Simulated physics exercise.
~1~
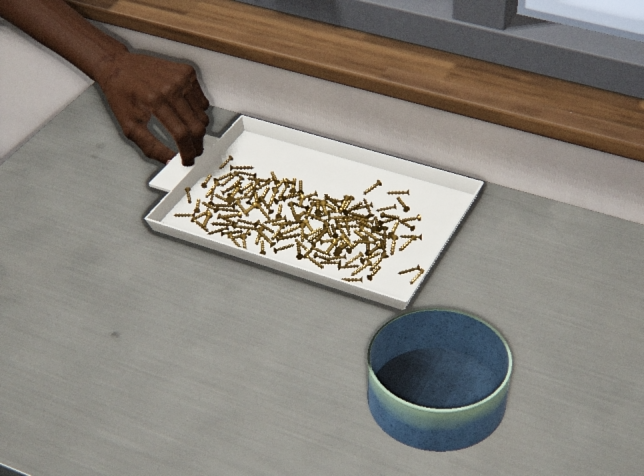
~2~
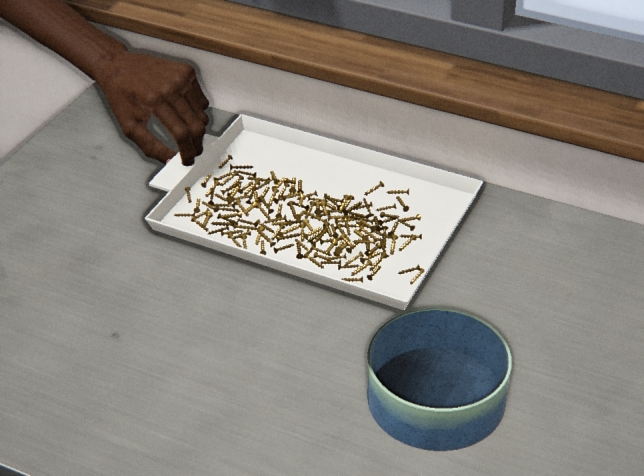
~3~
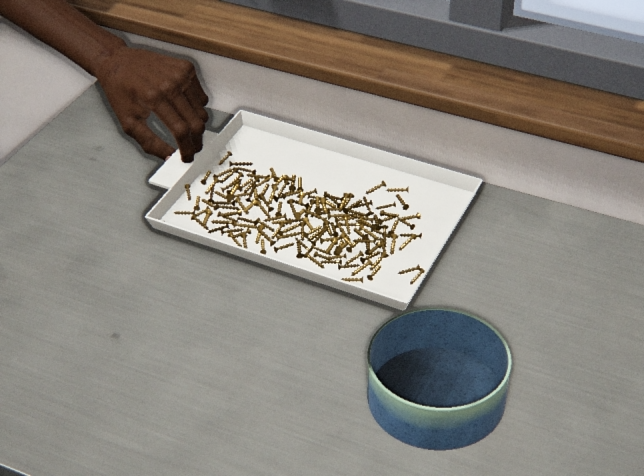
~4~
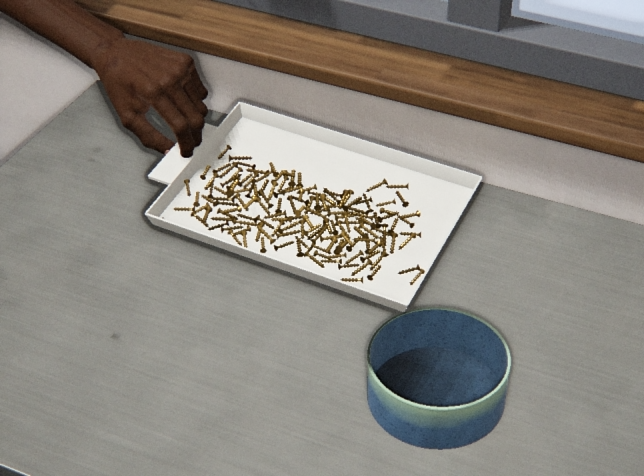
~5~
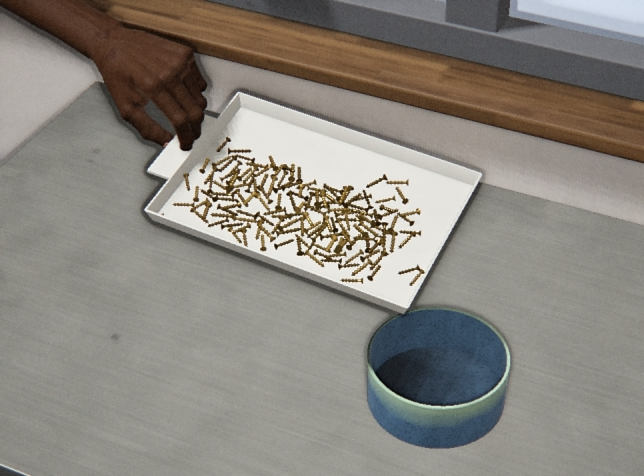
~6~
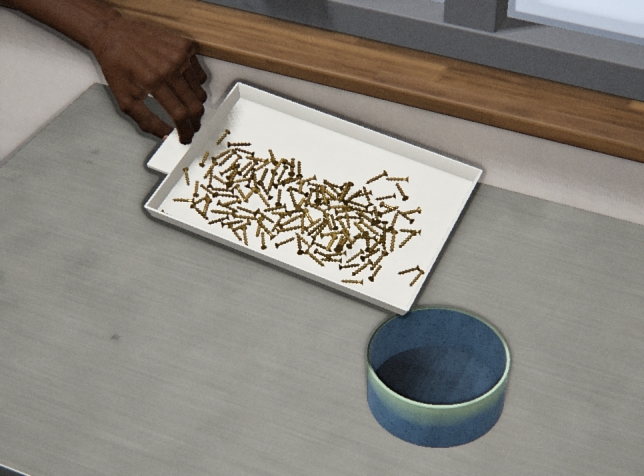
A hand gripping the left end of a white tray of brass-coloured screws slowly raised its back edge, tilting it slightly toward the front, while the screws barely shifted and the blue pot stayed still.
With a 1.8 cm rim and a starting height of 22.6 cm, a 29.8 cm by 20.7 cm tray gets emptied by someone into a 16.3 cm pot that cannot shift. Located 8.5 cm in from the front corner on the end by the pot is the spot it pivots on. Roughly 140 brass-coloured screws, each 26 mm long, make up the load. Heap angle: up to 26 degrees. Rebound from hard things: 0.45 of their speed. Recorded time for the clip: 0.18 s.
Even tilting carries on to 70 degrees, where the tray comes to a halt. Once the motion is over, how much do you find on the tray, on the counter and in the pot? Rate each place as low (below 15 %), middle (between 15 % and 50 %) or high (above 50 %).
Ratings: Tray low; counter high; pot low.
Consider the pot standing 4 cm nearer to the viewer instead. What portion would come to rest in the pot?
About 50 %.
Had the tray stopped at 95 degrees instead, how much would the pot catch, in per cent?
Estimated share: About 15 %.
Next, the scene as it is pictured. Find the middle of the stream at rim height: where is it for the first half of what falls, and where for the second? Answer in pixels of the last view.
First half close to (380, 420), second half close to (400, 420).
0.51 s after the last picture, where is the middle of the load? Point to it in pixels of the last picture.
At that time the load is centred around (354, 286).
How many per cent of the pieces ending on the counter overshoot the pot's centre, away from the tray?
Roughly 60 percent of the spill.
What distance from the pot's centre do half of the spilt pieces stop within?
I'd say close to 14 centimetres.
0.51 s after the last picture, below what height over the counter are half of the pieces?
About 22 centimetres.
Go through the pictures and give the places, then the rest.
In the first frame, tray tilt 0 degrees, front corners at (152, 217) and (404, 297); middle of the pieces at (302, 215); pot at (439, 357).
In the second frame, tray tilt 1 degrees, front corners at (152, 217) and (404, 297); middle of the pieces at (301, 214).
In the third frame, tray tilt 2 degrees, front corners at (152, 215) and (404, 298); middle of the pieces at (301, 212).
In the fourth frame, tray tilt 5 degrees, front corners at (152, 212) and (404, 300), lowest corner right front; middle of the pieces at (301, 210).
In the fifth frame, tray tilt 8 degrees, front corners at (152, 208) and (404, 302), lowest corner right front; middle of the pieces at (301, 206).
In the sixth frame, tray tilt 11 degrees, front corners at (152, 205) and (405, 305), lowest corner right front; middle of the pieces at (297, 211); pot at (438, 355).
Then, 0.31 s after the last picture, tilt 41 degrees; the tray holds 100 %, the pot 0 %.
Then, 0.51 s after the last picture, tilt 59 degrees; the tray holds 95 %, the pot 0 %.
Then, 0.83 s after the last picture, tilt 70 degrees; the tray holds 25 %, the pot 5 %.
In the end, tray 5 %, counter 85 %, pot 10 %.
